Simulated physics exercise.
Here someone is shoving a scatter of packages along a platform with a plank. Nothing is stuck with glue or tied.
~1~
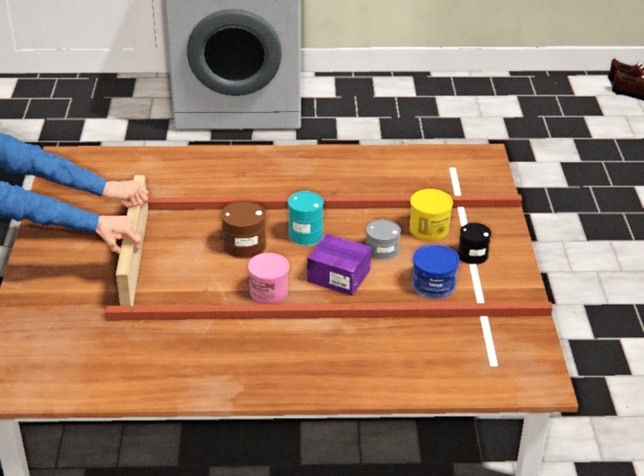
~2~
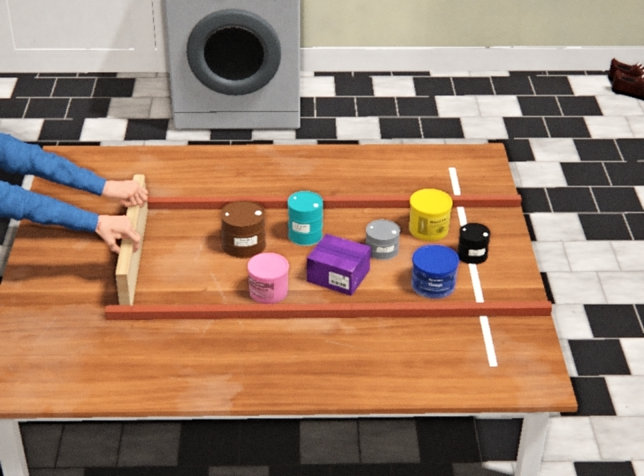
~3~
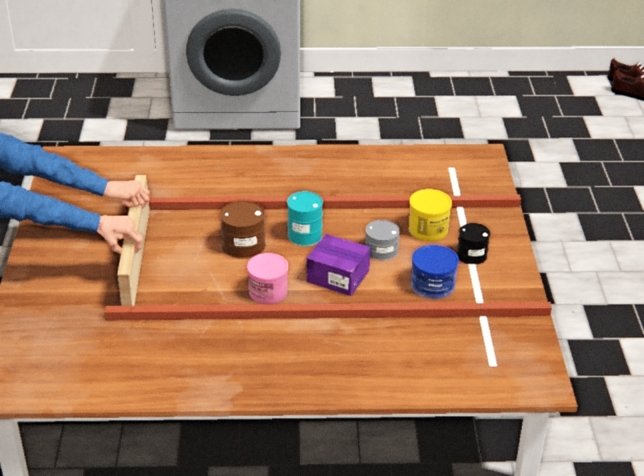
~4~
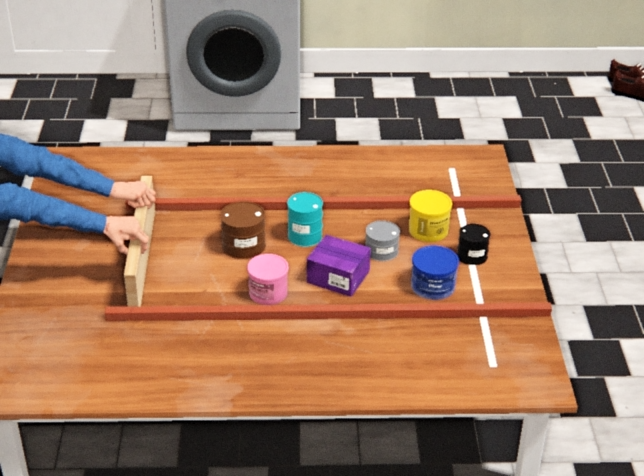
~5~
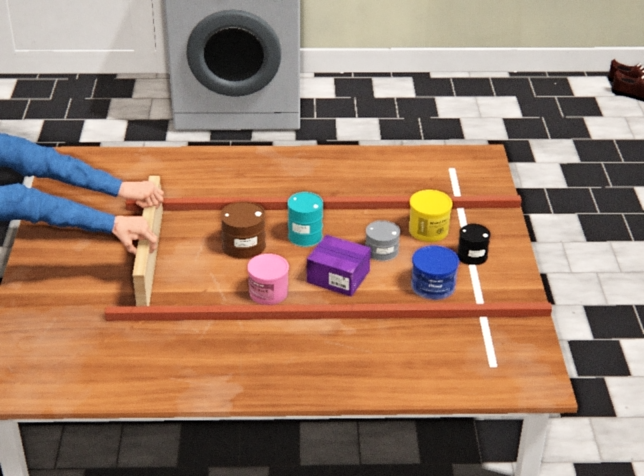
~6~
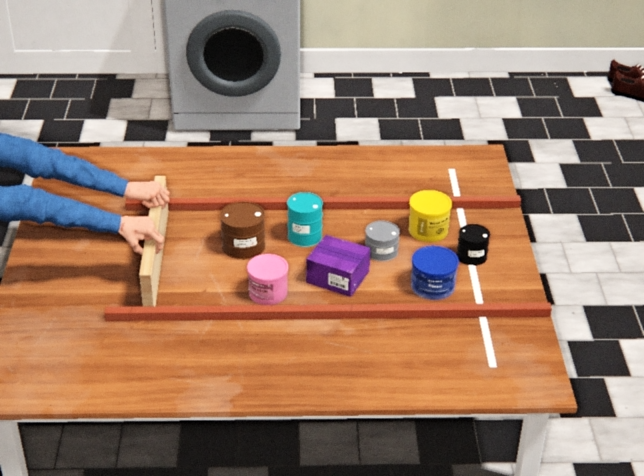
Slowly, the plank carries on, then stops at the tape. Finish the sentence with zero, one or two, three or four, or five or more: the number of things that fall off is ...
The number of things that fall off is one or two.
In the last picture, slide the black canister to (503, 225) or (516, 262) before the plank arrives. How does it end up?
The black canister ends up below at the first spot and ends up below at the second.
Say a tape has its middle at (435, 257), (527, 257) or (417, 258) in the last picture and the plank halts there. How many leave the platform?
Tallies in the order asked: 0, 8, 0.
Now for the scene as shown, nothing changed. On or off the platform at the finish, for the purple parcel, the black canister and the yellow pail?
Taking them in turn, the purple parcel stays where it is, the black canister goes down and the yellow pail stays where it is.
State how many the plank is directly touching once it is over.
At rest, 3 are in contact.
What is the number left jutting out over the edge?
My count gives 4.
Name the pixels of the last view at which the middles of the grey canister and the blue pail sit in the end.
Grey canister: About (528, 237); blue pail: About (542, 283).
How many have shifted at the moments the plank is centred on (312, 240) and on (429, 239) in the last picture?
First 4 and then 8.
Soon after, none off yet; black canister at rest near (473, 245); yellow pail at rest near (430, 217); blue pail at rest near (434, 273).
Then, none off yet; black canister moved about its own width near (501, 246); yellow pail moved about its own width near (459, 213); blue pail moved about its own width near (488, 284).
By the end, the number that fall off is one or two; fallen, black canister.
